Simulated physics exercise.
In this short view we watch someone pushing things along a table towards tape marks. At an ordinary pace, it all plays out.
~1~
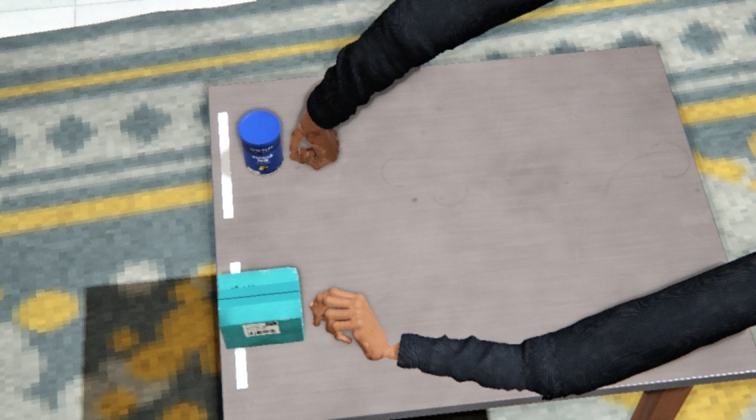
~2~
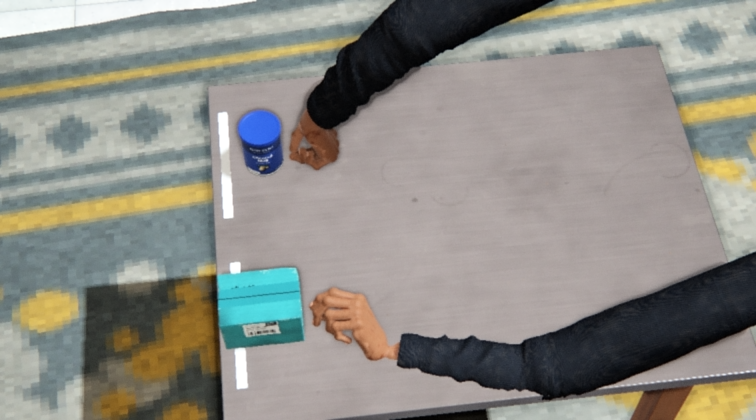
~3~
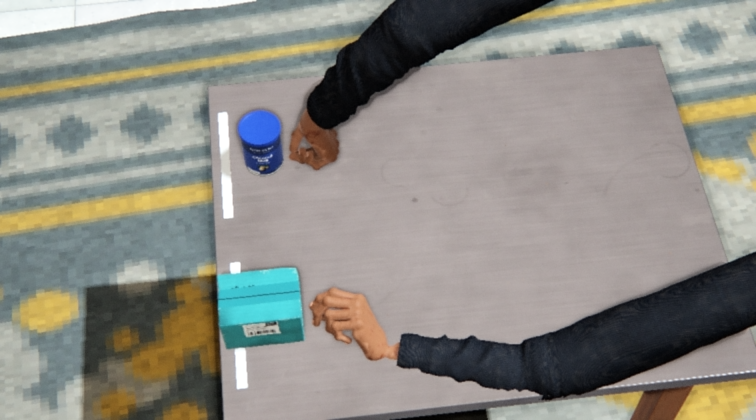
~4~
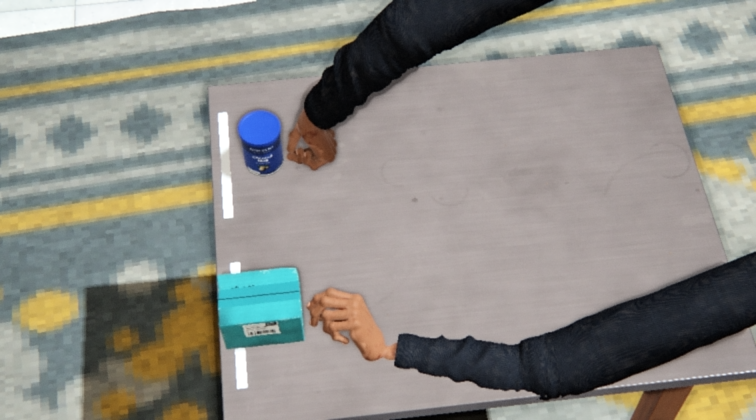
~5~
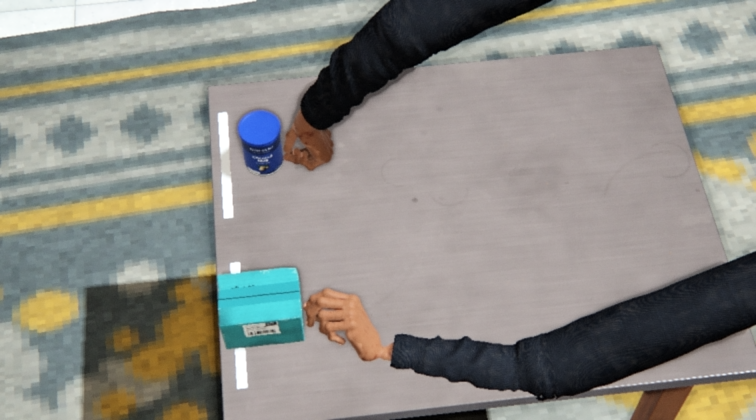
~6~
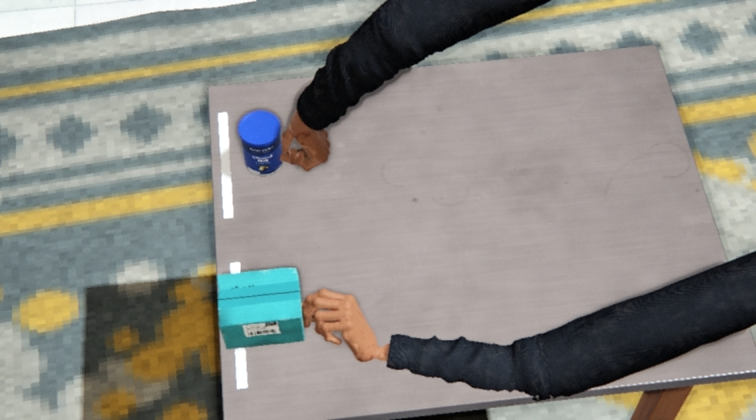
Two hands crept slightly left across the table, one toward a blue tin and the other toward a turquoise box, while both objects stayed still by the white tape marks.
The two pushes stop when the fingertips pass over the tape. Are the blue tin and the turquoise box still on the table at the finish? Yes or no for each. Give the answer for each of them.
Blue tin: No, turquoise box: No.
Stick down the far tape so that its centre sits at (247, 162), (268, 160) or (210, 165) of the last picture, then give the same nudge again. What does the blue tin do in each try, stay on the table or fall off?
In that order, it pulls up in time; pulls up in time; overshoots.
Then, 1.26 s later than the last frame, blue tin tilted by 37° near (184, 159); turquoise box dropping near (183, 382).
When it is over, the blue tin falls off the table; the turquoise box falls off the table.
